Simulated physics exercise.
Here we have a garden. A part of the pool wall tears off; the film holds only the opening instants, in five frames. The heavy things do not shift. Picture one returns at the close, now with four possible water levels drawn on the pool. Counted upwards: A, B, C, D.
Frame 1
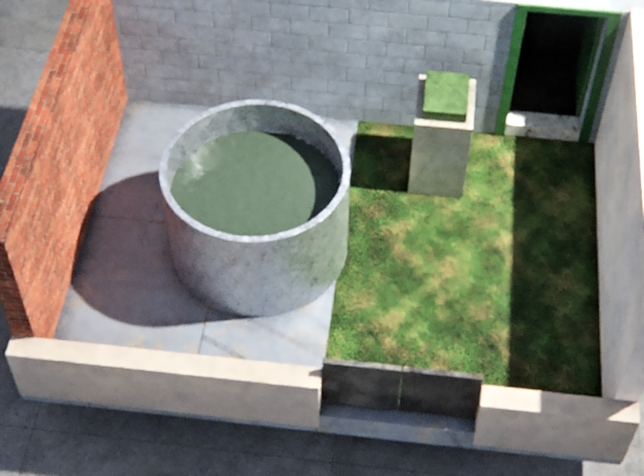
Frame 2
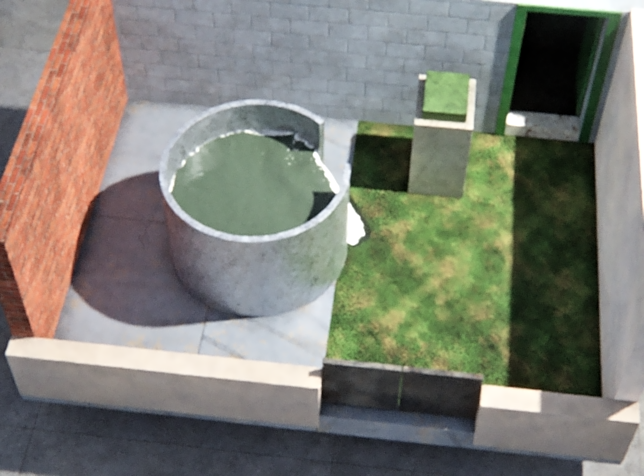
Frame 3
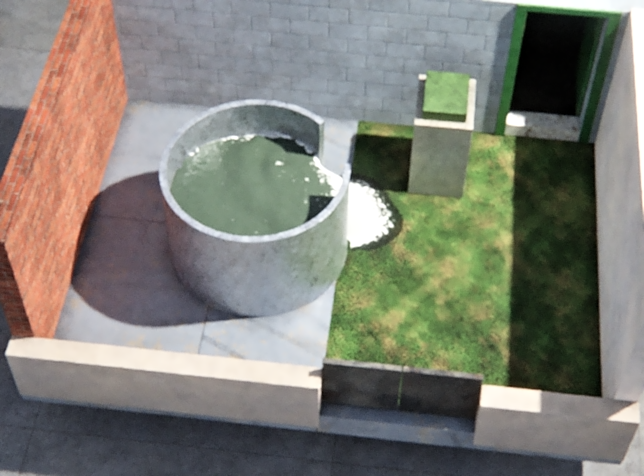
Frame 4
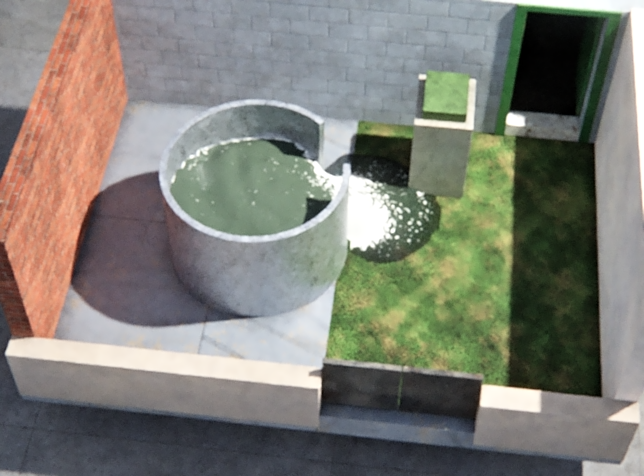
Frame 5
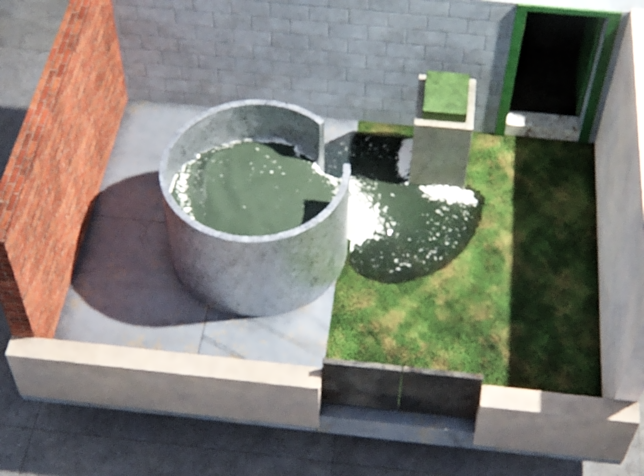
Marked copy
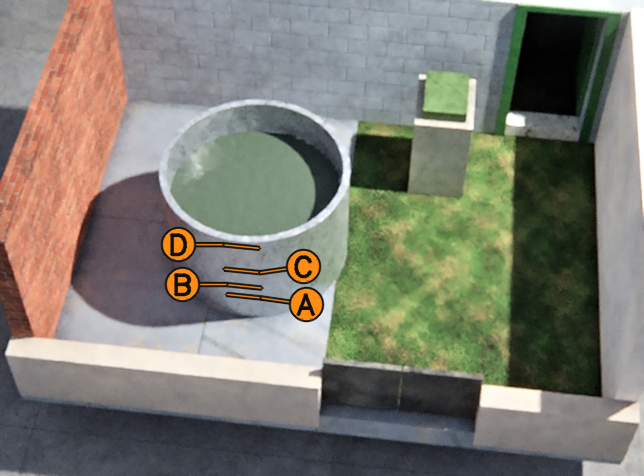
Dark green water pouring through a gap in a round grey pool's right side, foaming and spreading across a walled garden's grass.
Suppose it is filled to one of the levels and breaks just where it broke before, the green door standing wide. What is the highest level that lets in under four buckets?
The answer is level C.
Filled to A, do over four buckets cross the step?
No.
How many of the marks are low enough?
Three.
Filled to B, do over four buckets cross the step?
No, that is safe.
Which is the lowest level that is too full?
That is level D.
On the marked copy, A at (244, 296); B at (243, 286); C at (242, 270); D at (240, 246); from the bottom up A, B, C, D.
With A, nothing gets over.
With B, nothing gets over.
With C, a splash gets over, under a bucket.
With D, about 9 bucketfuls get in.
